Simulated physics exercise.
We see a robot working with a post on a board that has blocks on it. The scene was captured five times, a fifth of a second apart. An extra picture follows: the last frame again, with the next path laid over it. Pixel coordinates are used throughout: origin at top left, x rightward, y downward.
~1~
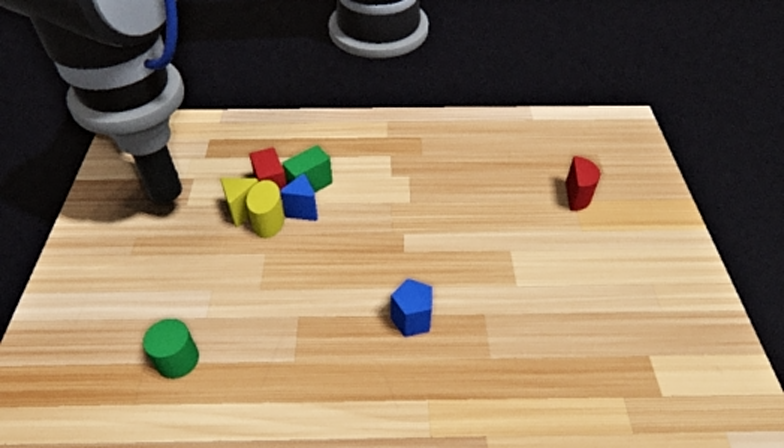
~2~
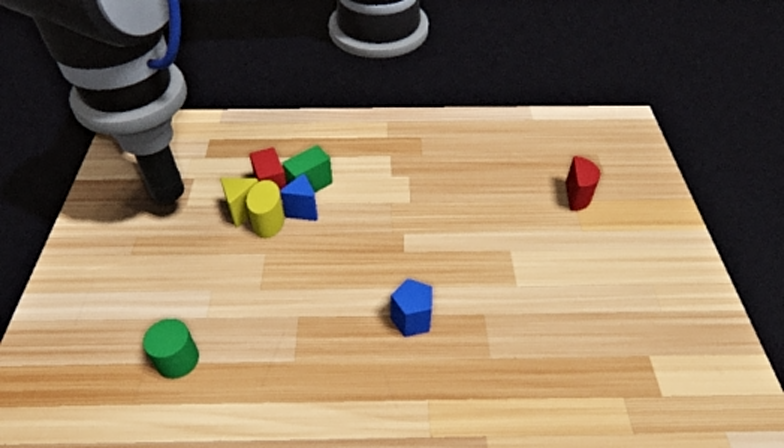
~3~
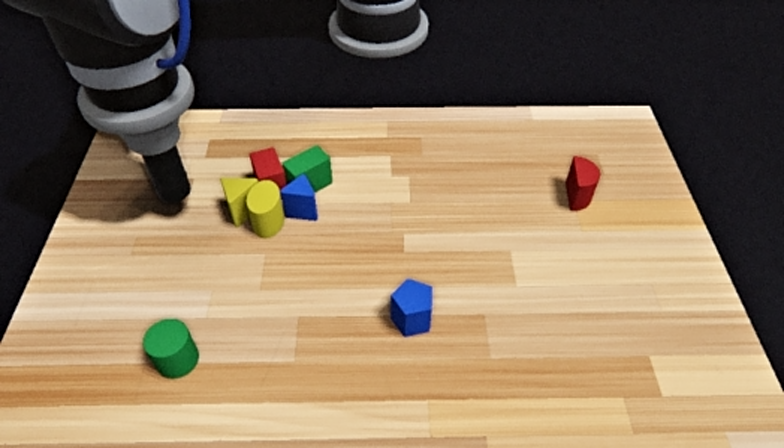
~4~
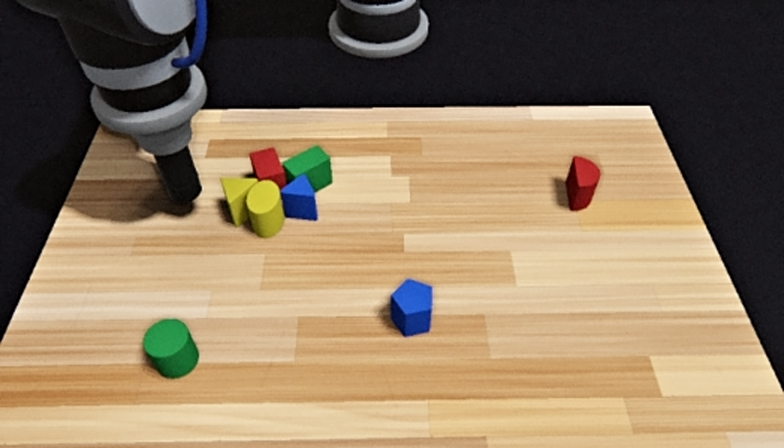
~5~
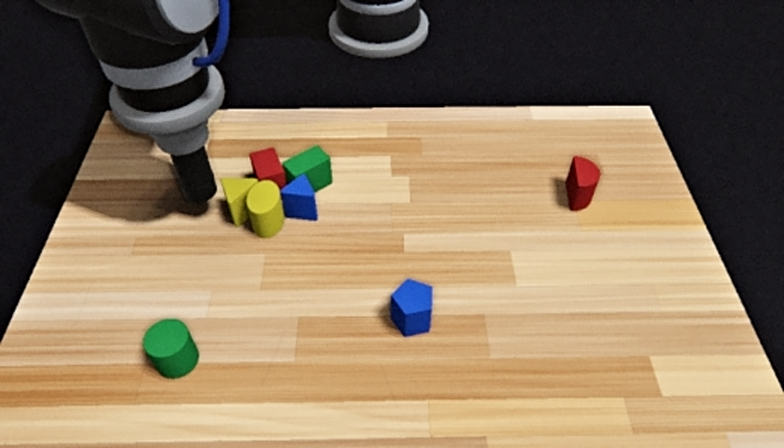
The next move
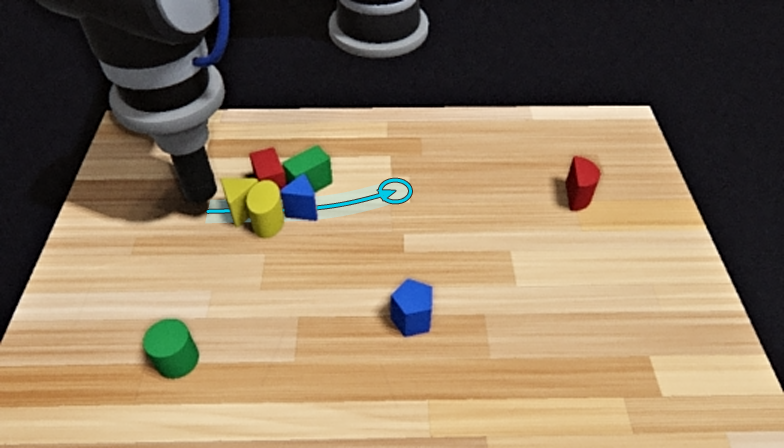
On a wooden board with scattered red, yellow, green and blue blocks, a robot arm's dark post at the upper left moves slightly right, drawing closer to the yellow triangular block in a cluster, while every block stays still.
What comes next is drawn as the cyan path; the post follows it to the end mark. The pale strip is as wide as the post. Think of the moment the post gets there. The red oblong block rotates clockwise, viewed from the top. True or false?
Answer: False.
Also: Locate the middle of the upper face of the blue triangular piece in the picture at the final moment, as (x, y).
About (343, 201).
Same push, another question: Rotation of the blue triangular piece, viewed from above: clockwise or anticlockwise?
Spin direction: Counter-clockwise.
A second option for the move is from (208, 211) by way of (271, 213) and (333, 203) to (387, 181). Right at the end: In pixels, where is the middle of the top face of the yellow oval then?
Near (302, 209).
Drawn move, from (208, 211) via (304, 209), ending at (395, 191).
The first path, step by step. One third of the way, post (269, 191); yellow triangular piece (296, 184), turned 25° clockwise; yellow oval (294, 208), turned 80° clockwise; red oblong block (274, 159), turned 55° anticlockwise; blue triangular piece (321, 193), turned 95° anticlockwise.
Two thirds of the way, post (334, 186); yellow triangular piece (363, 181), turned 45° clockwise; yellow oval (298, 209), turned 90° clockwise; red oblong block (274, 159), turned 55° anticlockwise; blue triangular piece (343, 201), turned 80° anticlockwise.
At the end, post (396, 172); yellow triangular piece (411, 182), turned 80° clockwise; yellow oval (298, 209), turned 90° clockwise; red oblong block (274, 159), turned 55° anticlockwise; blue triangular piece (343, 201), turned 75° anticlockwise.
